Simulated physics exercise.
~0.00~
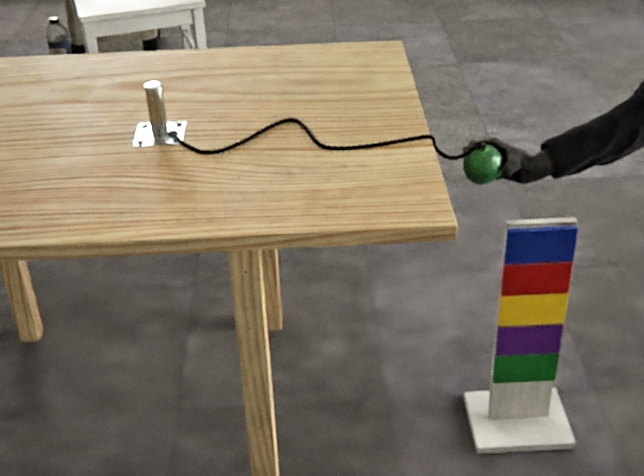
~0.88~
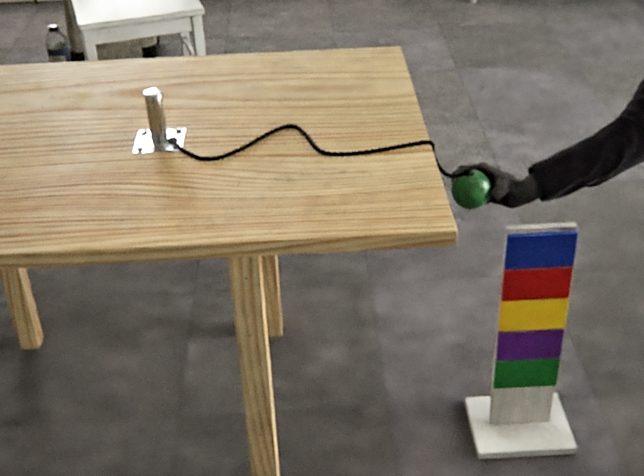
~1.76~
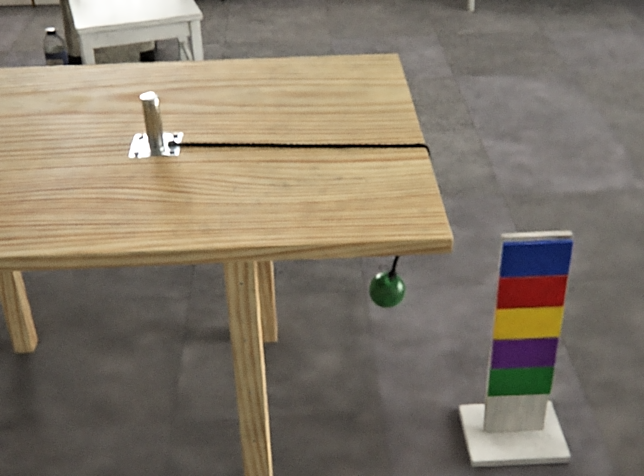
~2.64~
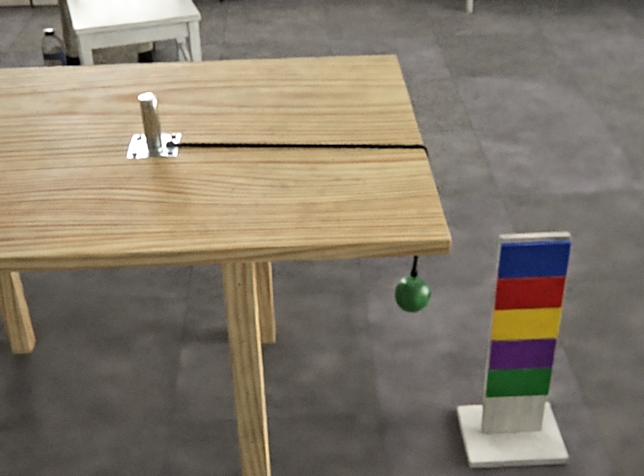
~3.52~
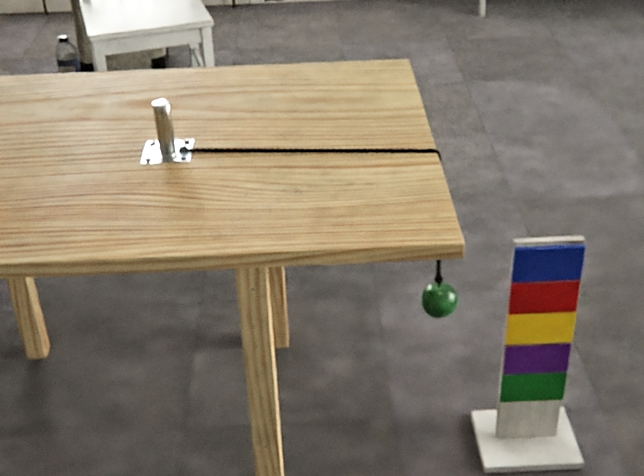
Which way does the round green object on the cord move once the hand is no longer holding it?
It moves down, ending up below the edge of the tabletop on the cord.
